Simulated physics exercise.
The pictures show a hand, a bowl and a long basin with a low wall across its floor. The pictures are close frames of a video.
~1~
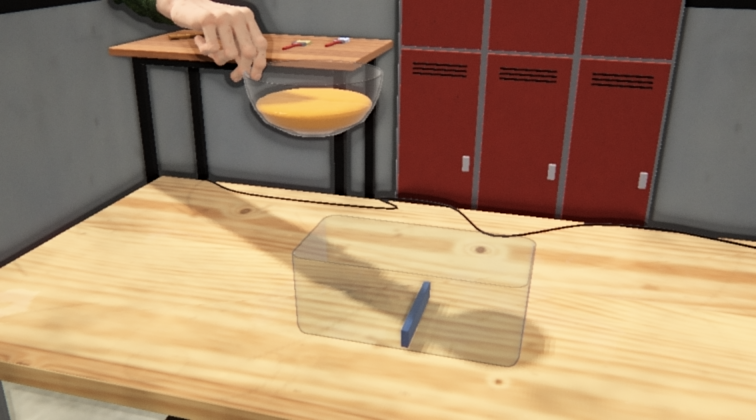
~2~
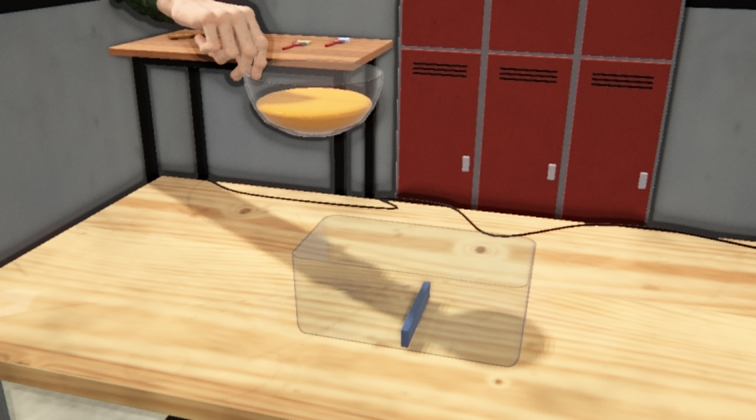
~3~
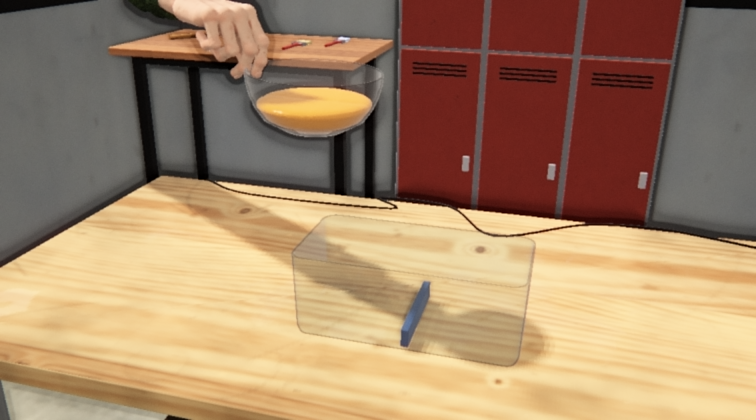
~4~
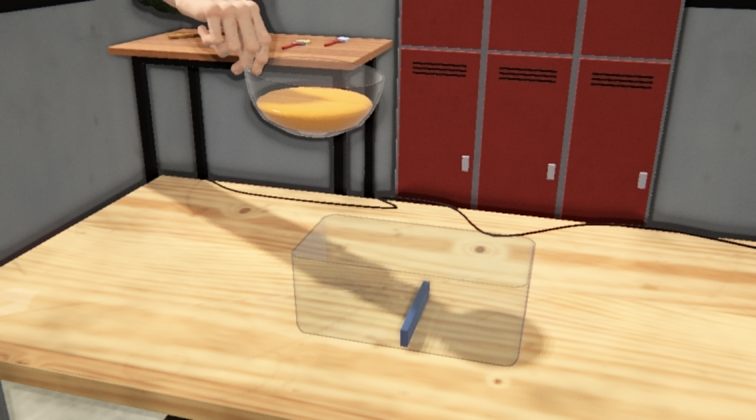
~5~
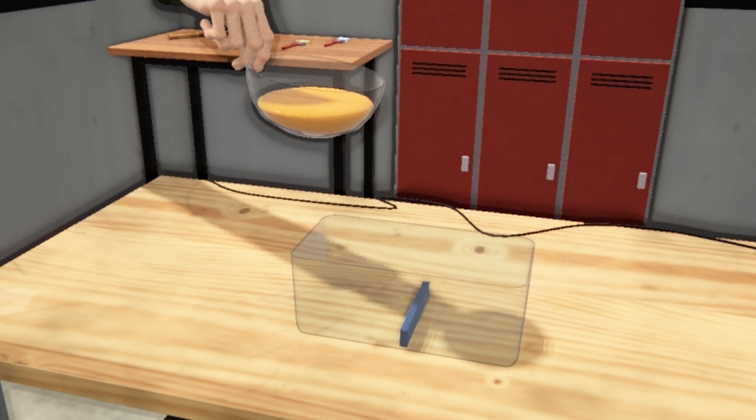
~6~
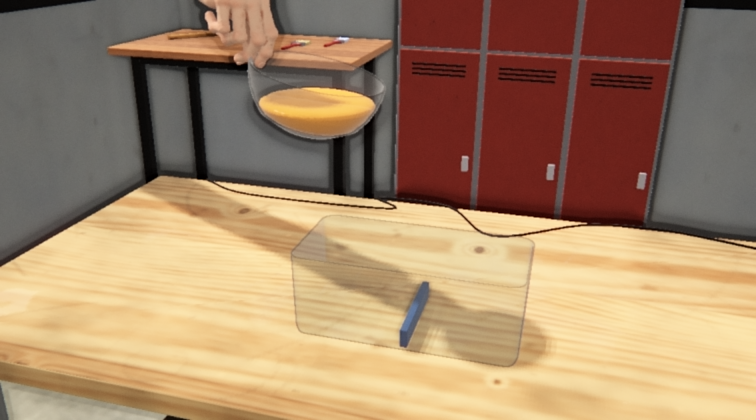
A hand holding a clear bowl of orange juice slowly tilted it slightly to the right, above and behind a long clear basin with a low blue wall, which stayed still on a wooden table.
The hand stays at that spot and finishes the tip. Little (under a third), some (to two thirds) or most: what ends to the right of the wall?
It comes to between a third and two thirds.
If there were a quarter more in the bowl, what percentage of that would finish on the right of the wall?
Roughly 55 in a hundred.
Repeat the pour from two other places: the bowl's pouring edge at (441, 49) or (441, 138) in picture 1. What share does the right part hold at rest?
About 85 and 85 per cent.
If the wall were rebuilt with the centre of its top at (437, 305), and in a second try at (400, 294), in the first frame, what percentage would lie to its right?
First some 5, then 70 per cent.
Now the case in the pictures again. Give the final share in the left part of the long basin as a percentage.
Close to 50 per cent.
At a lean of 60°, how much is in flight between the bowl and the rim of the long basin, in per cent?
Some 30 per cent.
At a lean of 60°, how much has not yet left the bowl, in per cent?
Near 65 %.
A moment on, the bowl is tipped part way and 65 per cent is still to pour, 3 is left of the wall and 1 right of it.
Next, the bowl is tipped on its side and 8 per cent is still to pour, 27 is left of the wall and 45 right of it.
Then the bowl is tipped on its side and 0 per cent is still to pour, 50 is left of the wall and 48 right of it.
Later the bowl is tipped on its side and 0 per cent is still to pour, 50 is left of the wall and 49 right of it.
At rest 50 per cent lies left of the wall, 49 right of it and 1 outside.
